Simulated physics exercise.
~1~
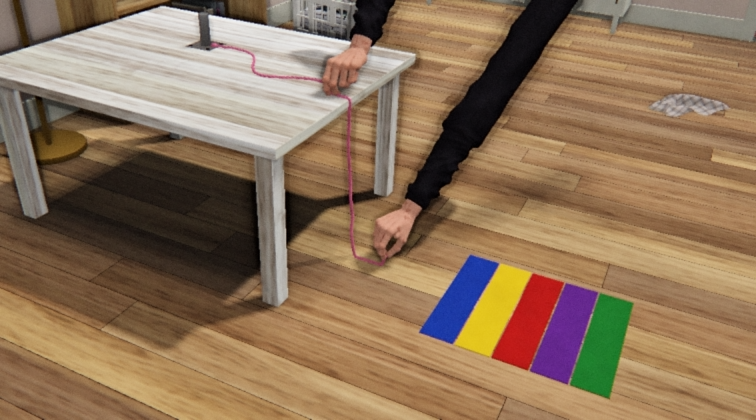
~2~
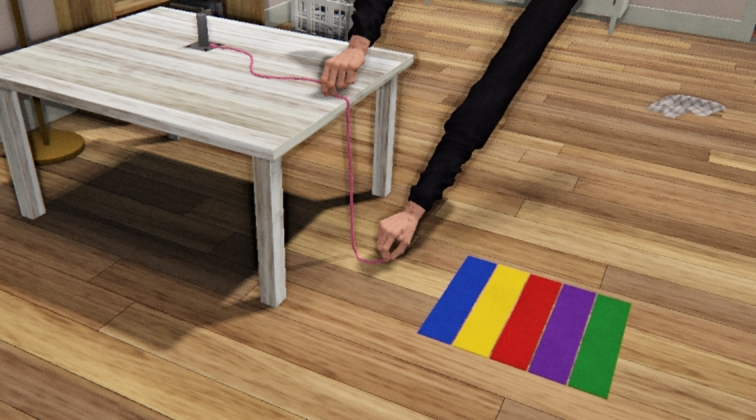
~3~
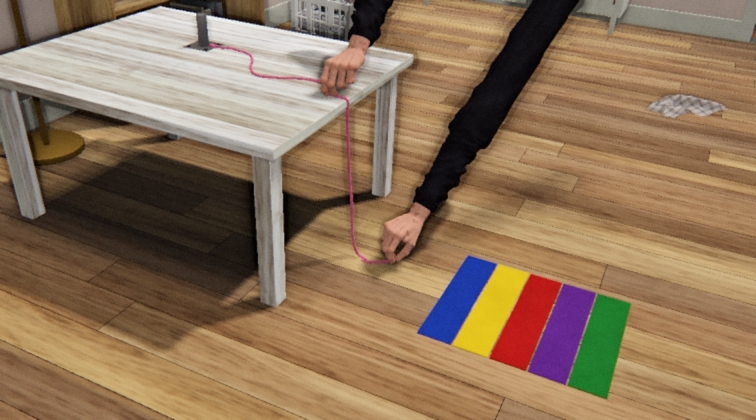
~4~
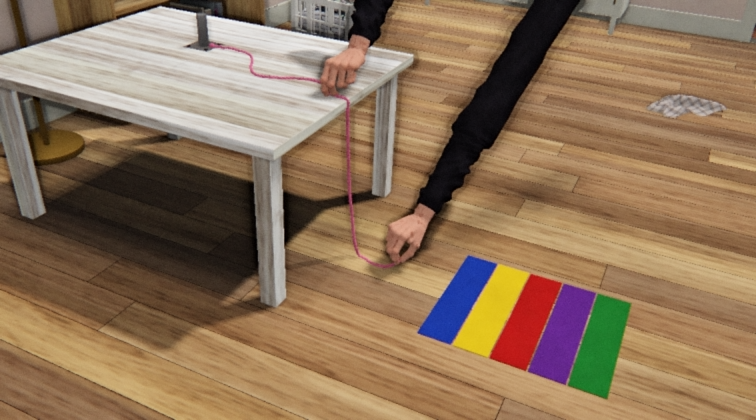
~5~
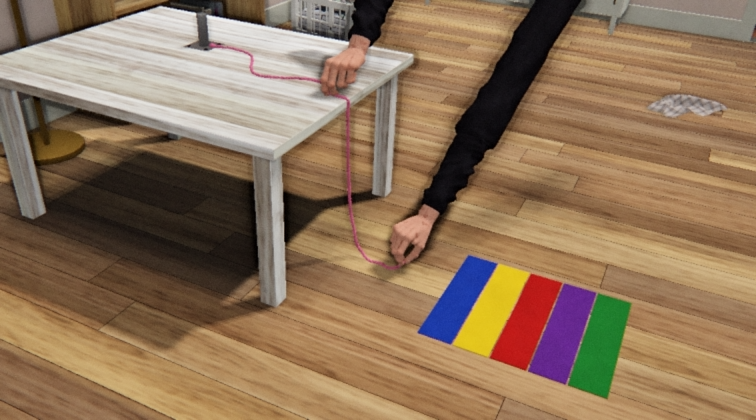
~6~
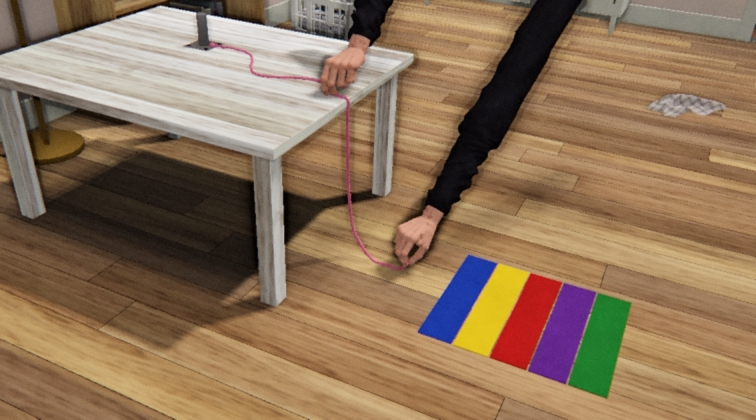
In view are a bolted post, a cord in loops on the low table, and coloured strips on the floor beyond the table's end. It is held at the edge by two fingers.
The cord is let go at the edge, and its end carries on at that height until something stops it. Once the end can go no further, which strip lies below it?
The red strip lies below it.
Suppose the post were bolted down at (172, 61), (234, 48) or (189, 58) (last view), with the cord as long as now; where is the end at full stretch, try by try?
Per try, approx.: (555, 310); (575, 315); (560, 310).
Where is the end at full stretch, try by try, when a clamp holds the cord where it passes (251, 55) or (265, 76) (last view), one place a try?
The two answers, in sequence: (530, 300) and (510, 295).
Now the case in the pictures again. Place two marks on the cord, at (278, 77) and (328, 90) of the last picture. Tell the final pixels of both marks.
(304, 79) and (354, 101).
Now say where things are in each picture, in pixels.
The first picture shows end (386, 256); blue (446, 322); yellow (481, 334); red (517, 346); purple (556, 359); green (595, 372).
The second picture shows end (390, 258); cord through (236, 50) (252, 72) (313, 81) (348, 111) (351, 182) (353, 241).
The third picture shows end (395, 260).
The fourth picture shows end (399, 261); cord through (236, 50) (252, 71) (313, 80) (347, 111) (349, 181) (355, 242).
The fifth picture shows end (404, 262).
The sixth picture shows end (408, 263); cord through (236, 50) (252, 71) (313, 80) (347, 110) (348, 181) (360, 242).
Soon after, end near (467, 281); over blue.
After that, end near (510, 294); over yellow.
At the stop, end near (535, 302); over red. The end stops over the red strip.
